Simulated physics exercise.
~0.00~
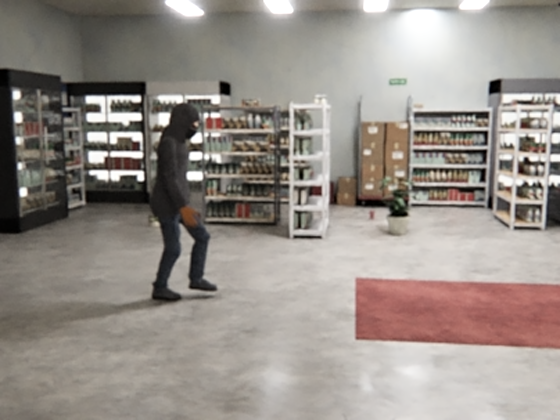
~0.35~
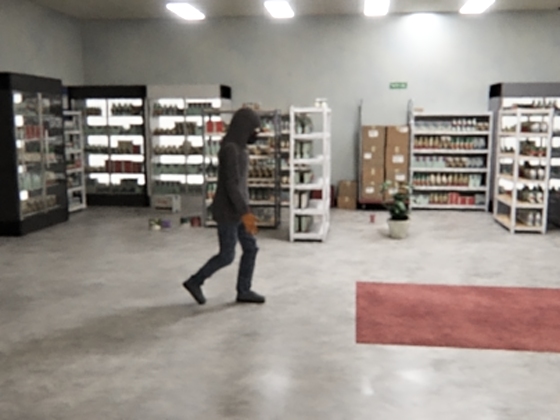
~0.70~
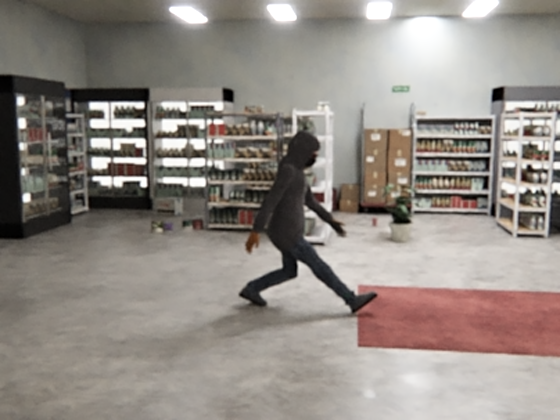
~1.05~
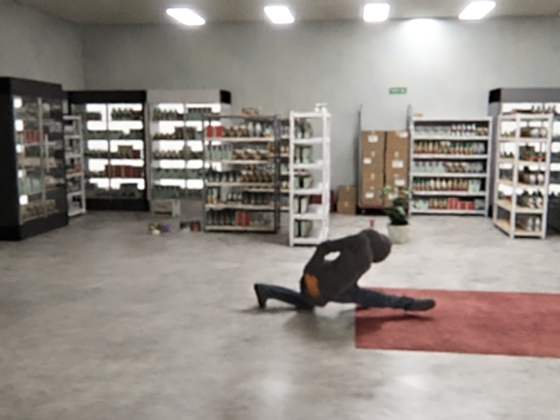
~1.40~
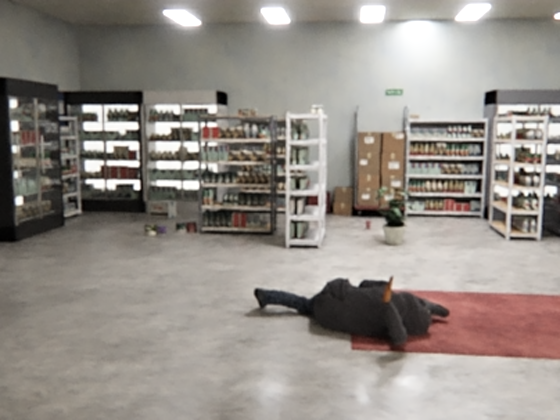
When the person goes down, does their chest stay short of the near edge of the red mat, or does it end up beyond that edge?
The chest ends up beyond the near edge, over the red mat, while the hips stay short of it.
